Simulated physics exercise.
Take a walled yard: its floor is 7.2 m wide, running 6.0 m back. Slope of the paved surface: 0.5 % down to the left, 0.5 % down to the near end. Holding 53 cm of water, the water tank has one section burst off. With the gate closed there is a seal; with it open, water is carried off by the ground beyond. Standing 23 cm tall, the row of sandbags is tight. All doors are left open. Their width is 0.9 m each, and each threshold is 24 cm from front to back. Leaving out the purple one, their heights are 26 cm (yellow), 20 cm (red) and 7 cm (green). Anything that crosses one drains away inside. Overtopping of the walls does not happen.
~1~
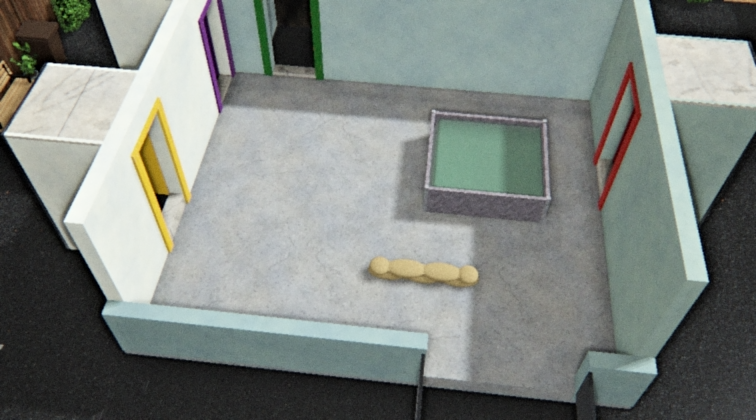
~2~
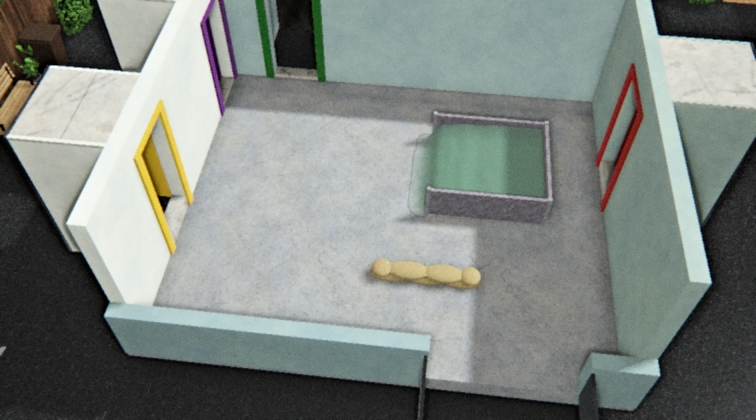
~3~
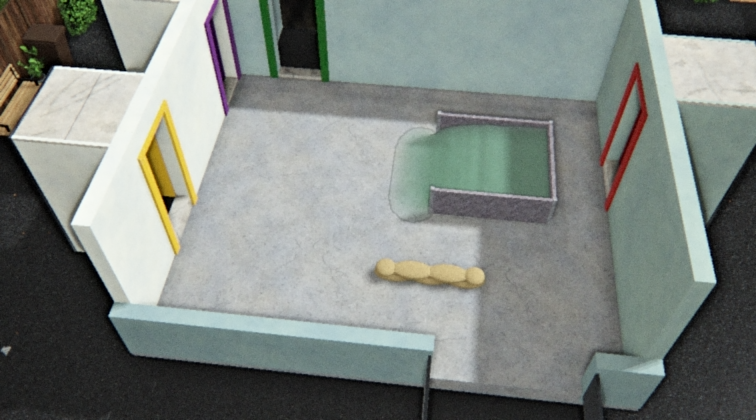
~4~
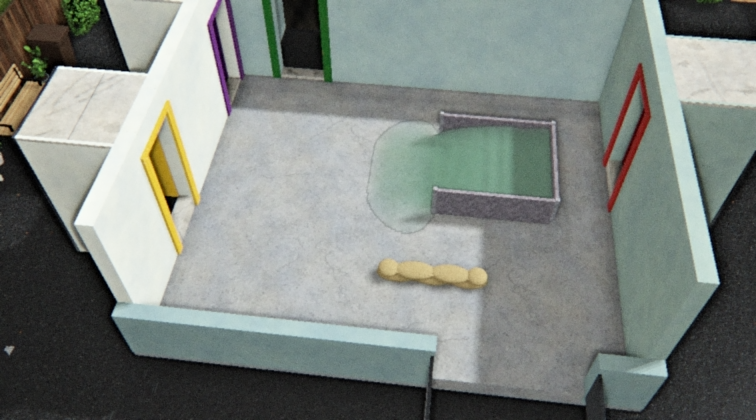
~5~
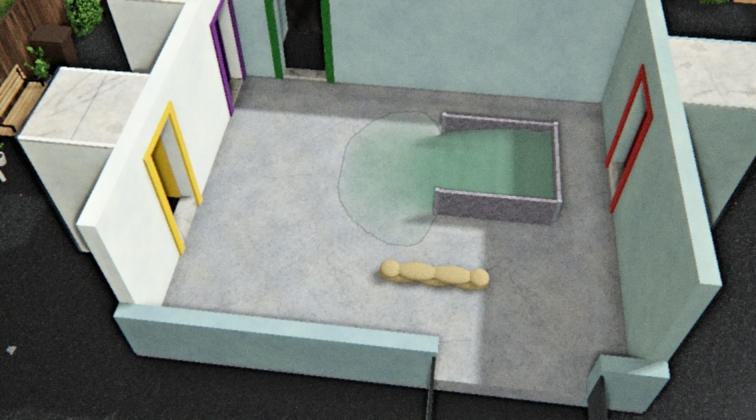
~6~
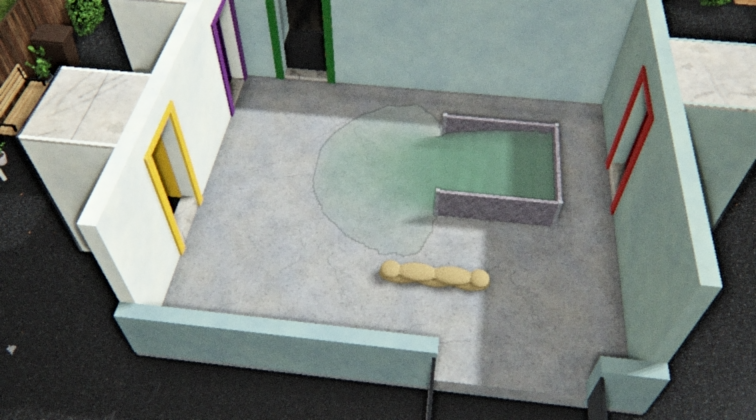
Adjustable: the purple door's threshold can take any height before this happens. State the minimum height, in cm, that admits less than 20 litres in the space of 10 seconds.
18 cm, roughly.
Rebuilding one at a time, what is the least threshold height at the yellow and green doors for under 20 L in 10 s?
You'd want about 12.5 centimetres at yellow and about 7.5 centimetres at green.
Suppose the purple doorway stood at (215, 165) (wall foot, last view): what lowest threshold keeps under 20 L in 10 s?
Minimum: Close to 17 cm.
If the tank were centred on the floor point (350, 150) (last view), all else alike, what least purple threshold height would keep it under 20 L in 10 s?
In this case, 25 cm or so.
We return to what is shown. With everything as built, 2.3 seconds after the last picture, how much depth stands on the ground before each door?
Door by door in centimetres - yellow 17, purple 22, red 0, green 9.
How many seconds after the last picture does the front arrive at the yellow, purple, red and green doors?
Yellow 1.2 s, purple 1.2 s, red not in the 10 s, green 1.0 s.
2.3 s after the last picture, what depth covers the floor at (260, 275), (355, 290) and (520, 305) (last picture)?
Depth: About 2, 1, 0 cm.
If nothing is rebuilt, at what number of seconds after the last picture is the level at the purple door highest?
Peak: Close to 2.4 s.
Then, 0.7 s after the last picture water covers 35 % of the floor, deepest (22 cm) near (428, 195); it has not reached the purple door.
Then, 2.3 s after the last picture water covers 50 % of the floor, deepest (26 cm) near (153, 332); 22 cm at the purple door, 37 litres in over its 7 cm threshold.
Then, 9.3 s after the last picture water covers 85 % of the floor, deepest (9 cm) near (153, 332); 3 cm at the purple door, 148 litres in over its 7 cm threshold.
At the purple door as built, the water peaked near 22 cm, 2.3 s after the last picture.
Run again over the same 10 s with other heights there, 32 litres in over 15.5 cm, 9 litres over 21 cm. The limit of 20 litres is kept from about 18 cm up.
